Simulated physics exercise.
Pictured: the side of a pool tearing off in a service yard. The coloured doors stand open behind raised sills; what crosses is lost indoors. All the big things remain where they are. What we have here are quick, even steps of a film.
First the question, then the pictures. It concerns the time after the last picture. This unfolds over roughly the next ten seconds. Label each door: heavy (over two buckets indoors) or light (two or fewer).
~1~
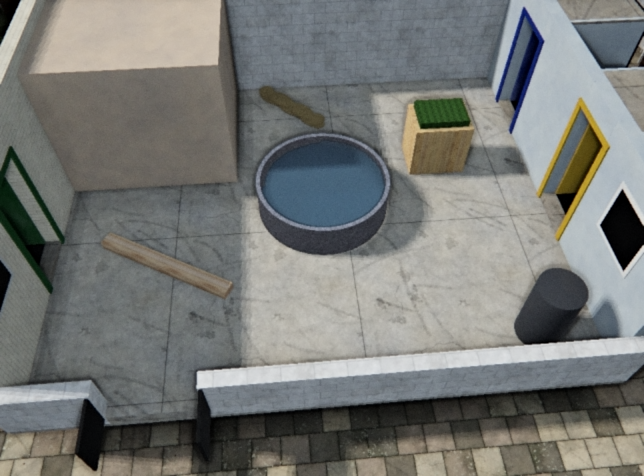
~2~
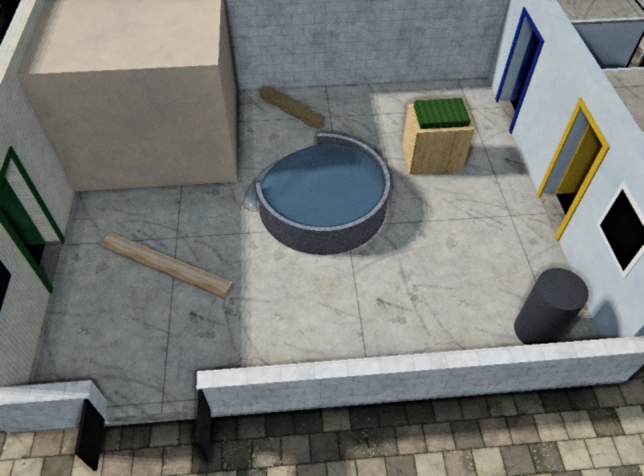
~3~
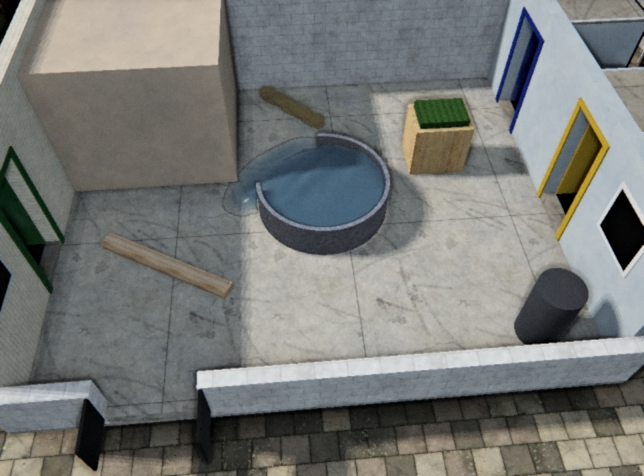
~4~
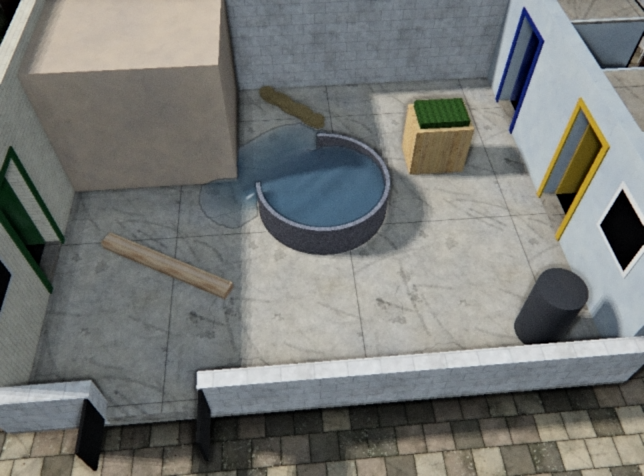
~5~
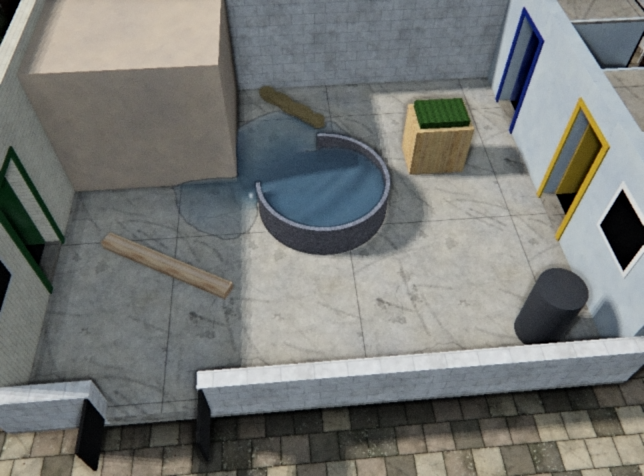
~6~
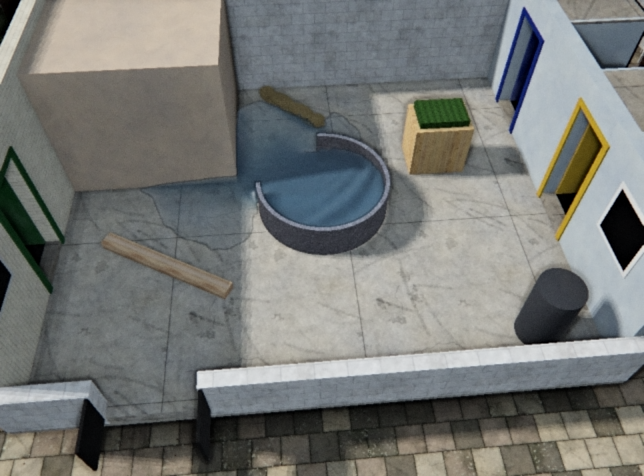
Yellow door - light; green door - light; blue door - heavy.
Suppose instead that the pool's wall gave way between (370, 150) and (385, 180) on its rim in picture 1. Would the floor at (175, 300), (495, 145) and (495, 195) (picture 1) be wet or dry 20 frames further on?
Sequence of results: Missed by the flood, reached by the flood, reached by the flood.
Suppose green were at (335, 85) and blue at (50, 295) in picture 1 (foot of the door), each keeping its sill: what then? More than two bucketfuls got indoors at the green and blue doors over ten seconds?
Briefly, the green door never reaches it and the blue door never reaches it.
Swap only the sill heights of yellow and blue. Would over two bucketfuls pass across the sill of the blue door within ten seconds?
Then: Blue stays under.
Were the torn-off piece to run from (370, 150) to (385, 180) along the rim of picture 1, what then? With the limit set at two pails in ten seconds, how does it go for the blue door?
I reckon the blue door doesn't reach it.
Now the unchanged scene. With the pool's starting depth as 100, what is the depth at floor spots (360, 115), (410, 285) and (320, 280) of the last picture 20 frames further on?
Going in order, roughly 8, 0 and 0 %.
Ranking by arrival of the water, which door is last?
The door marked yellow.
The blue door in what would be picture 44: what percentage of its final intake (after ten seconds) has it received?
About 55 %.
A moment on, water covers 15 % of the floor; the yellow door not reached, the green door not reached, the blue door not reached.
Next, water covers 25 % of the floor; the yellow door not reached, the green door wet at the sill, nothing in, the blue door not reached.
Then, water covers 45 % of the floor; the yellow door not reached, the green door wet at the sill, nothing in, the blue door wet at the sill, nothing in.
Later, water covers 65 % of the floor; the yellow door wet at the sill, nothing in, the green door wet at the sill, nothing in, the blue door over two buckets in.
In the end, water covers 90 % of the floor; the yellow door wet at the sill, nothing in, the green door wet at the sill, nothing in, the blue door over two buckets in.
